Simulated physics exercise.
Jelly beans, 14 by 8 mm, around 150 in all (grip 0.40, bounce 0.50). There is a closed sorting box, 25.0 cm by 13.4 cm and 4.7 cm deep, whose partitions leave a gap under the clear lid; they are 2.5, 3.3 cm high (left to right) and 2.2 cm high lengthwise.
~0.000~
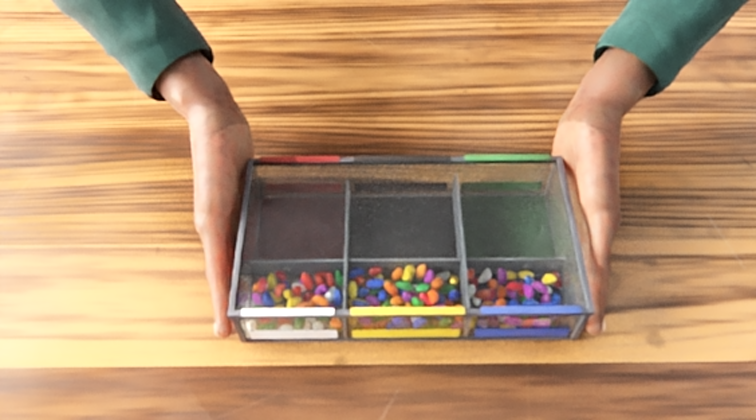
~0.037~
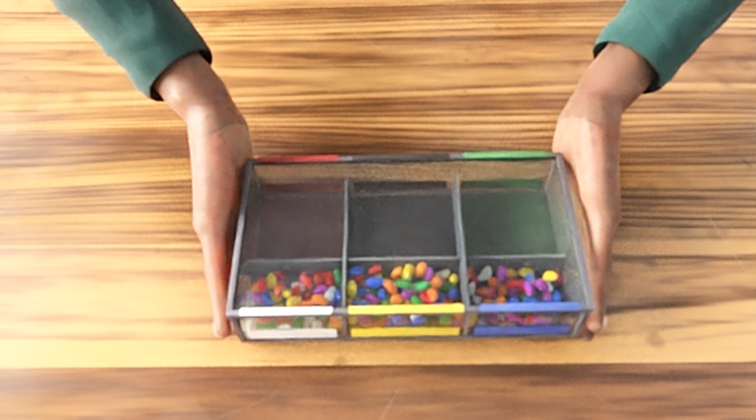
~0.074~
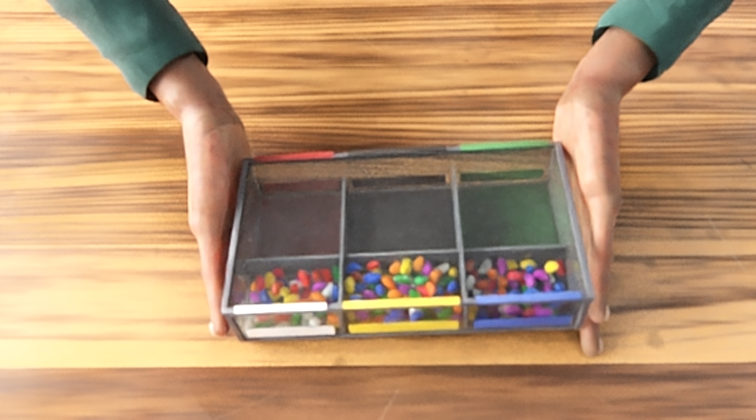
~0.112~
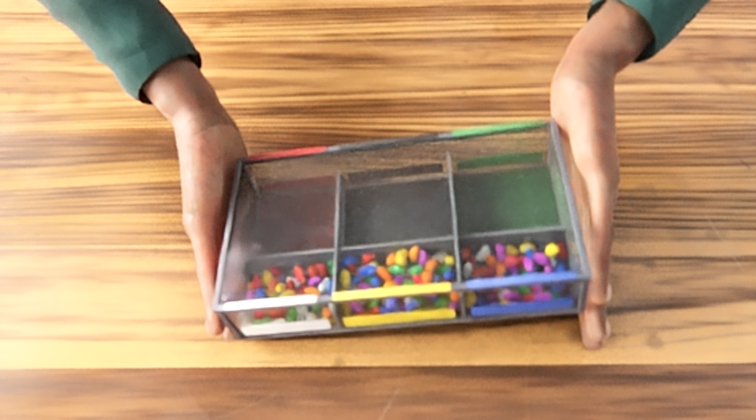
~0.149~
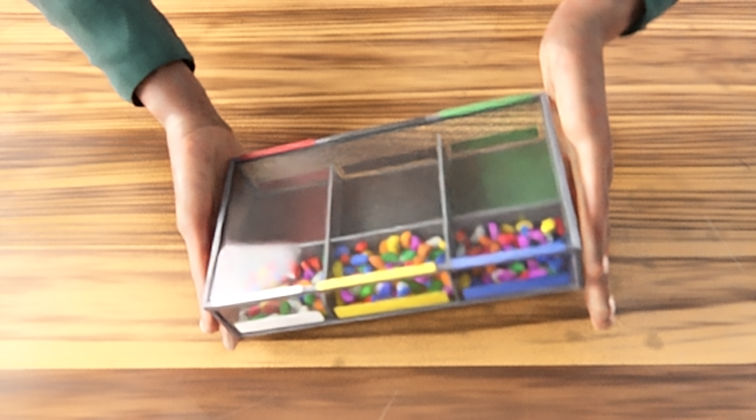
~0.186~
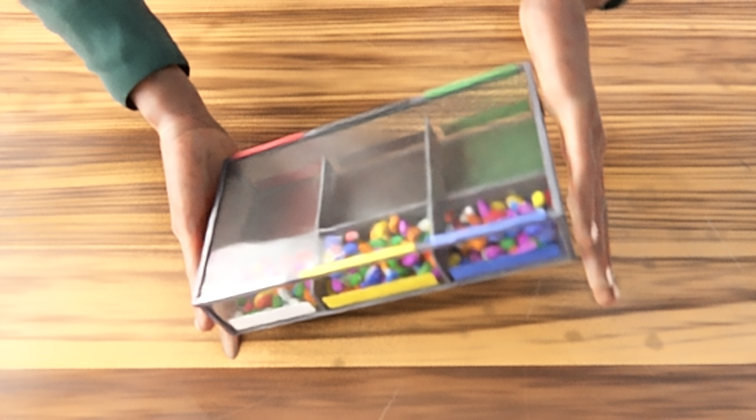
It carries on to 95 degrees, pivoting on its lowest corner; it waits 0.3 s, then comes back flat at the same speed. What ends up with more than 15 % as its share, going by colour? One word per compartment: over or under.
Red over, blue under, green under, yellow under, white over, black under.
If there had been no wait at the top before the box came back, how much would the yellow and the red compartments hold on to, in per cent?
Yellow 10, red 30.
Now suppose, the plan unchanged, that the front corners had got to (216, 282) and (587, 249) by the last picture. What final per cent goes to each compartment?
So it works out as red at 70 percent, blue at 5 percent, green at 5 percent, yellow at 0 percent, white at 5 percent and black at 10 percent.
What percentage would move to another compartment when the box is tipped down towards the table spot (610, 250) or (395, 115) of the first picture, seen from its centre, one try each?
First try: Around 50 percent; second try: Around 90 percent.
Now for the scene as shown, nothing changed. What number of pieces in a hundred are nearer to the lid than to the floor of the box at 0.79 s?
Around 70 %.
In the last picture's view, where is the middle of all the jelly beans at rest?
I'd say roughly (283, 259).
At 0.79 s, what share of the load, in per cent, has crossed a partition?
At that moment it's some 60 per cent.
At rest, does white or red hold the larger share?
The red compartment.
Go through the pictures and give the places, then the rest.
The first frame shows box tilt 0 degrees, front corners at (235, 312) and (587, 309); blue 30 %, yellow 40 %, white 30 %.
The second frame shows box tilt 1 degrees, front corners at (233, 311) and (588, 306).
The third frame shows box tilt 4 degrees, front corners at (228, 310) and (587, 295), lowest corner left back.
The fourth frame shows box tilt 10 degrees, front corners at (219, 307) and (584, 274), lowest corner left back.
The fifth frame shows box tilt 17 degrees, front corners at (209, 304) and (574, 245), lowest corner left back.
The sixth frame shows box tilt 24 degrees, front corners at (199, 300) and (556, 212), lowest corner left back; blue 30 %, yellow 40 %, white 30 %. Its pace works out near 190 degrees a second.
Then, at 0.79 s, tilt 95 degrees; red 30 %, blue 10 %, green 5 %, yellow 10 %, white 45 %, black 5 %.
After 1.20 s, tilt 53 degrees; red 50 %, yellow 5 %, white 40 %, black 5 %.
After 1.69 s, tilt 0 degrees; red 50 %, yellow 5 %, white 40 %, black 5 %.
By 2.0 s all is still; red 50 %, blue 0 %, green 0 %, yellow 5 %, white 40 %, black 5 %.
